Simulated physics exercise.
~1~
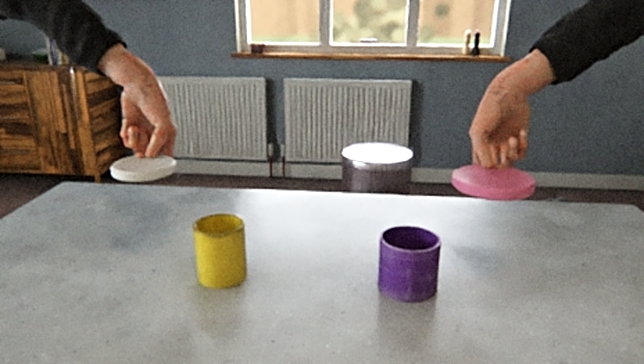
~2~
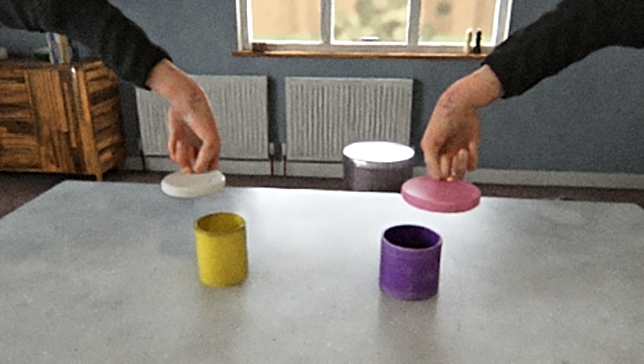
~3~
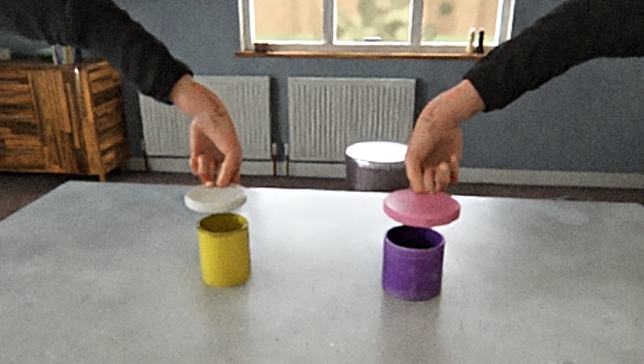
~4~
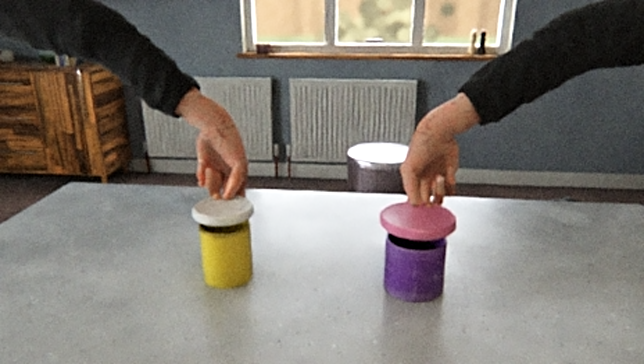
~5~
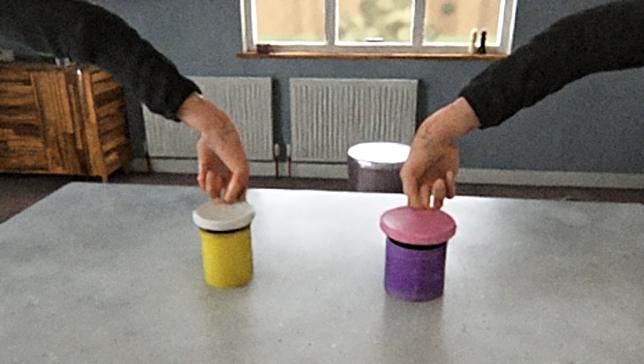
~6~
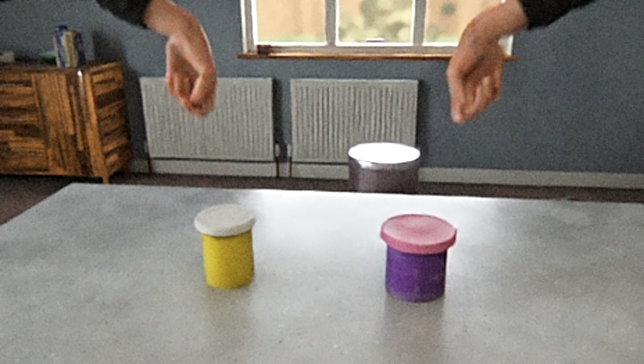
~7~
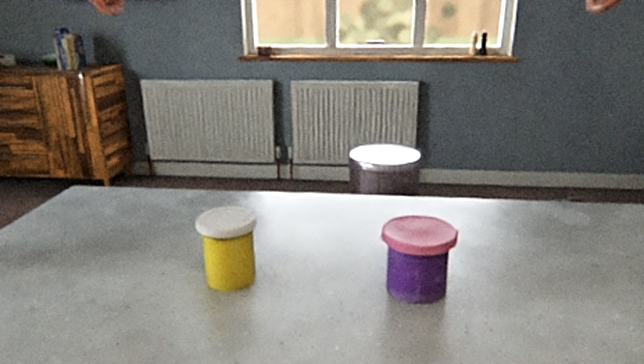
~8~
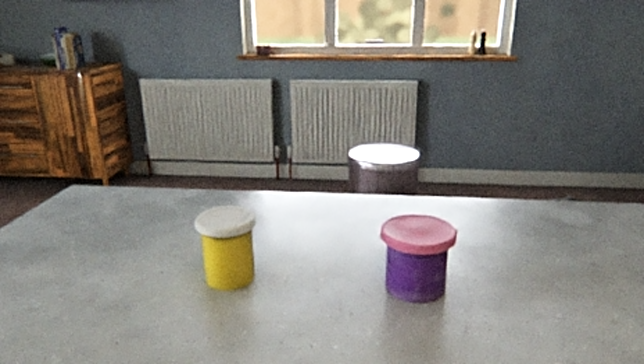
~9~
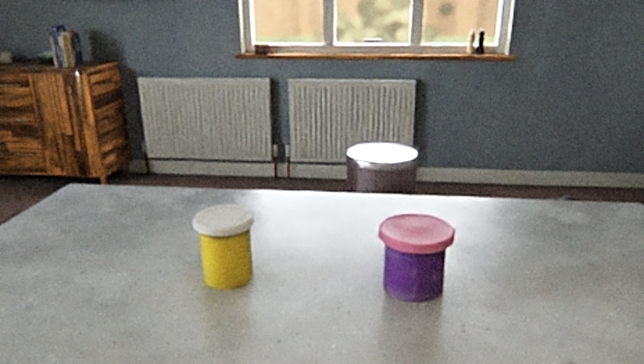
Two hands held a white disc and a pink lid above a grey table, brought them inward and lowered them onto a yellow jar and a purple cup, then let go and withdrew, leaving both containers covered.
